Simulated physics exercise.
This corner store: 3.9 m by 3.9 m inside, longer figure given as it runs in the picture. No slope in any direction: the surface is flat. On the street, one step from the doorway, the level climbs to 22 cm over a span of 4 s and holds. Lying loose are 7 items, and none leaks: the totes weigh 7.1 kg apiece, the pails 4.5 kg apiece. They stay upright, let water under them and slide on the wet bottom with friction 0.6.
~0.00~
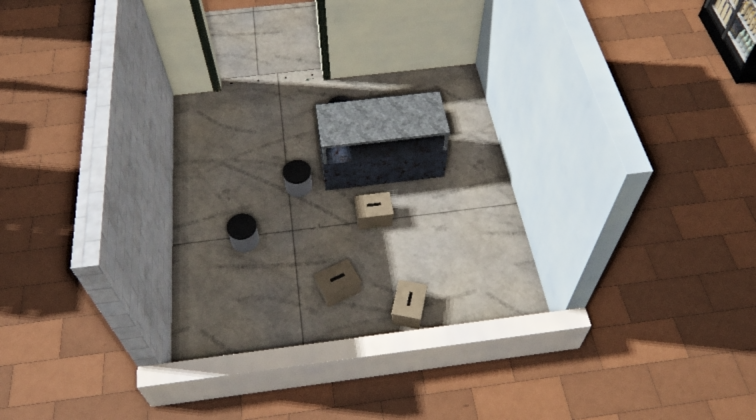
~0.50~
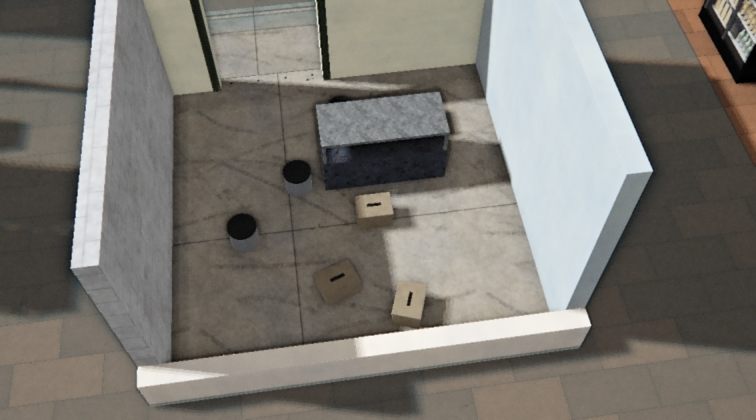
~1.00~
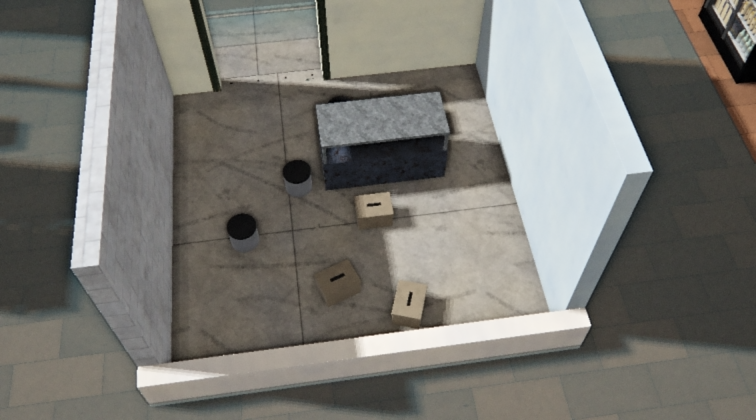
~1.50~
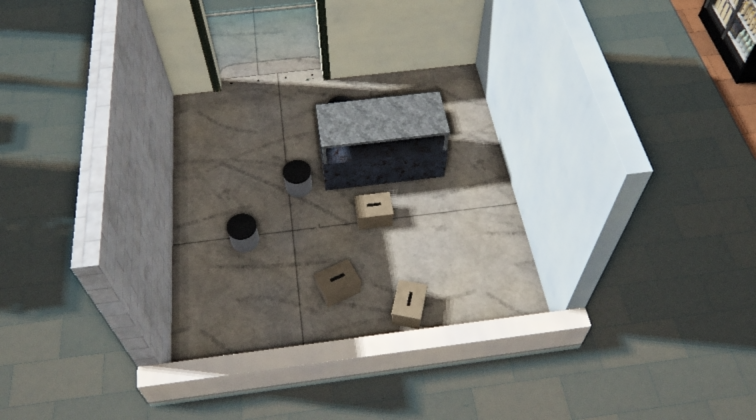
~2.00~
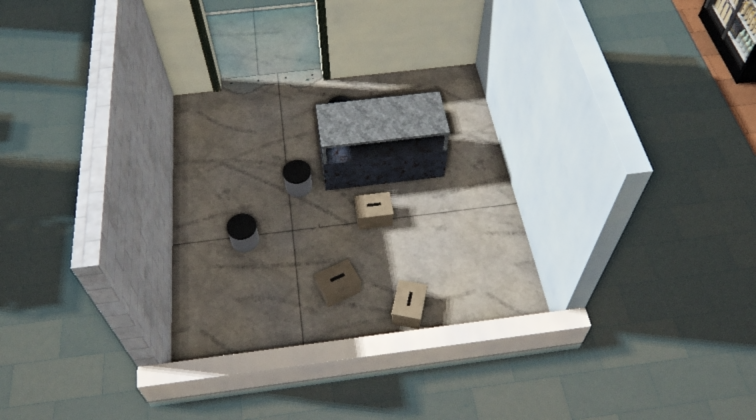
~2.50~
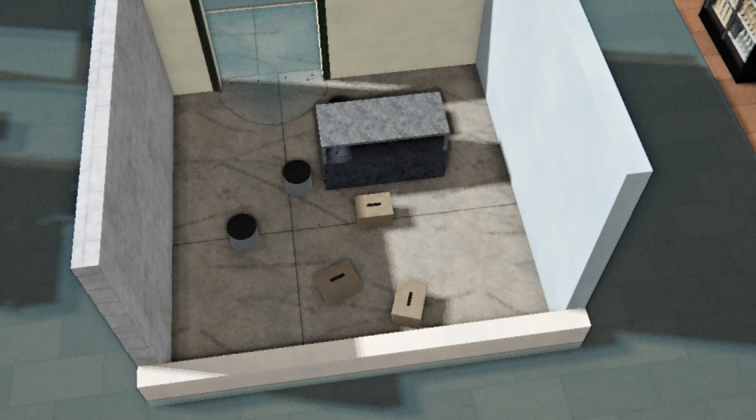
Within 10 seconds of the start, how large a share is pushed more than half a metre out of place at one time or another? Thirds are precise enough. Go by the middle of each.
The fraction is high.
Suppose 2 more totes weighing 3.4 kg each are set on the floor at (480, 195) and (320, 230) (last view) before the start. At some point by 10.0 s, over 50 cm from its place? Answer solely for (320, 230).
Above the mark.
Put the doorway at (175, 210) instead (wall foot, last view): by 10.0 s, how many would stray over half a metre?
The answer then is 6.
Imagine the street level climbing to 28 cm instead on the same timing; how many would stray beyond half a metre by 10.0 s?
Count: 6.
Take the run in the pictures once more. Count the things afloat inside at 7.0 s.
Total: 4.
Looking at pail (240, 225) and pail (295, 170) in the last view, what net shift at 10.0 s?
Respectively 150 and 250 cm.
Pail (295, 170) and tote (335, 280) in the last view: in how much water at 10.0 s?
15 and 10 cm.
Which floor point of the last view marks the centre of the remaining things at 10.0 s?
They're centred close to (407, 201).
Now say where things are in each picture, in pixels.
In the first frame, a tote is out of sight; a tote at (337, 278) rests on the ground; water covers 0.0 m2; 0 of 7 have shifted.
In the second frame, a tote is out of sight; a tote at (337, 278) rests on the ground; water covers 0.0 m2; 0 of 7 have shifted.
In the third frame, a tote is out of sight; a tote at (337, 278), on the bottom; water covers 0.0 m2; 0 of 7 have shifted.
In the fourth frame, a tote is out of sight; a tote at (337, 278) rests on the ground; 0.0 m2 under water; 0 of 7 have shifted.
In the fifth frame, a tote is out of sight; a tote at (337, 278), on the bottom; water covers 0.0 m2; 0 of 7 have shifted.
In the sixth frame, a tote is out of sight; a tote at (337, 278) rests on the ground; water covers 0.6 m2; 0 of 7 have shifted.
After 3.5 s 0 of 7 are over 50 cm from their spots; 0 afloat.
After 4.5 s 1 of 7 are over 50 cm from their spots; 0 afloat.
After 7.0 s 4 of 7 are over 50 cm from their spots; 4 afloat.
After 10.0 s 5 of 7 are over 50 cm from their spots, and 6 have been at some point; 6 afloat.
